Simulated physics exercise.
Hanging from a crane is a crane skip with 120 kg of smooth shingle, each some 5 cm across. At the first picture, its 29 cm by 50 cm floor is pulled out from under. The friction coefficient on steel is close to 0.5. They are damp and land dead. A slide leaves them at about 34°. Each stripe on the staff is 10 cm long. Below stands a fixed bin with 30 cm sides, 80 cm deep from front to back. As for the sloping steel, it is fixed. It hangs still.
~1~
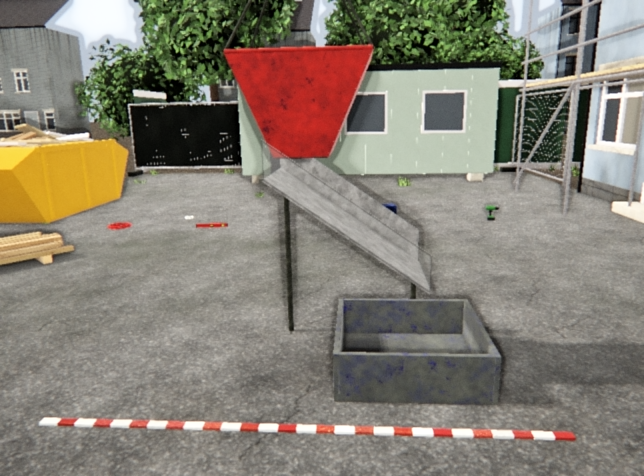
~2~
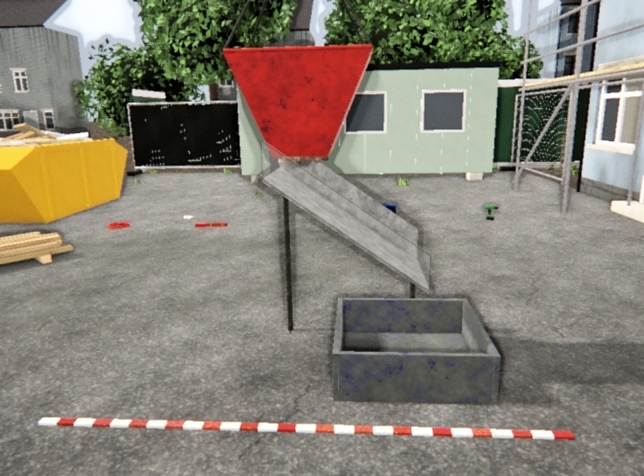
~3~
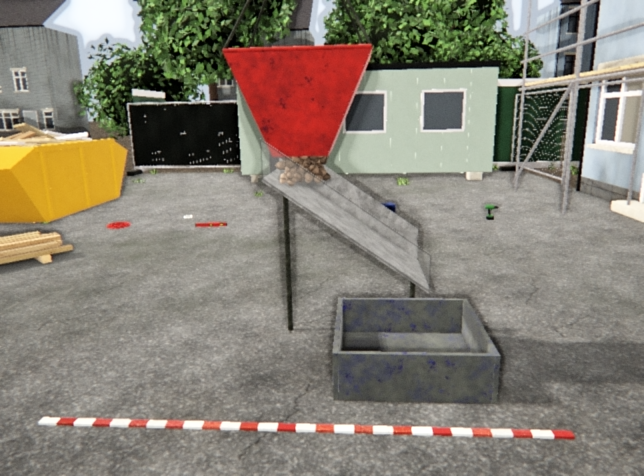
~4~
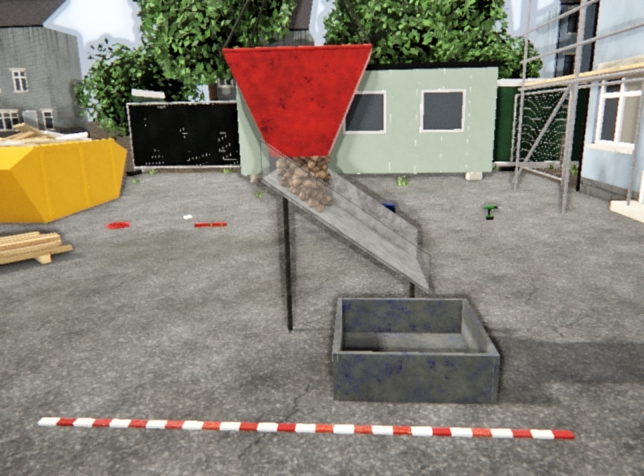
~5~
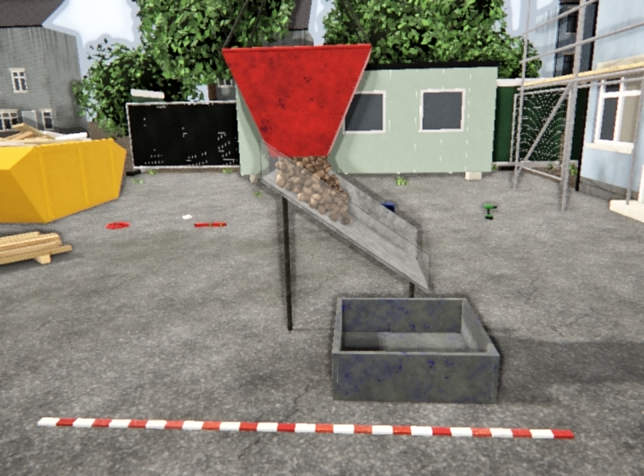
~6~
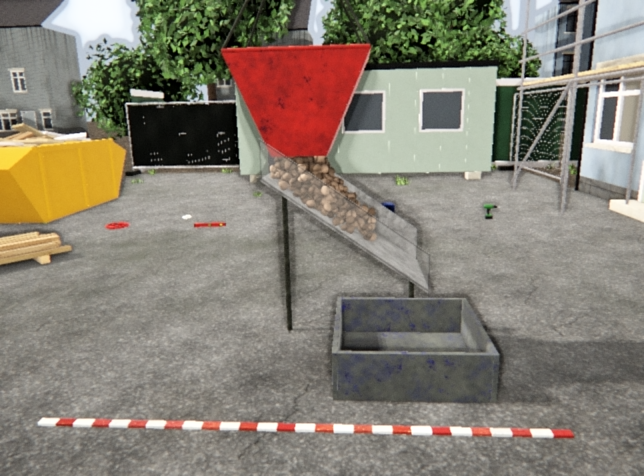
The video shows a red hopper above a sloping grey chute in a paved yard, with an open box below. Small brownish stones emerge from the hopper's base and slide down the chute to the right, covering its upper part.
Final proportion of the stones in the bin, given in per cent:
About 46 per cent.
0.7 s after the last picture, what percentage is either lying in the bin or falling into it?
By then, 35 %.
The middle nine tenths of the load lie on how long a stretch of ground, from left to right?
The stretch is roughly 150 cm long.
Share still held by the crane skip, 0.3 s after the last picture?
Roughly 5 percent, give or take.
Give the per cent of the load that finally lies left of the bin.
0 %.
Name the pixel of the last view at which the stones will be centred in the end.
I'd point to somewhere near (500, 357).
Then, 0.3 s after the last picture, 6 % in the crane skip, 81 % on the steel, 1 % falling or lying left of the bin, 11 % falling or lying in the bin, 1 % falling or lying beside or right of the bin; the stones farthest right are at (483, 314).
Then, 0.7 s after the last picture, 0 % in the crane skip, 41 % on the steel, 35 % falling or lying in the bin, 24 % falling or lying beside or right of the bin; the stones farthest right are at (602, 358).
Then, 1.3 s after the last picture, 0 % in the crane skip, 49 % falling or lying in the bin, 51 % falling or lying beside or right of the bin.
Then, 2.2 s after the last picture, 0 % in the crane skip, 46 % falling or lying in the bin, 54 % falling or lying beside or right of the bin.
Then, 4.1 s after the last picture, 0 % in the crane skip, 46 % in the bin, 54 % beside or right of the bin.
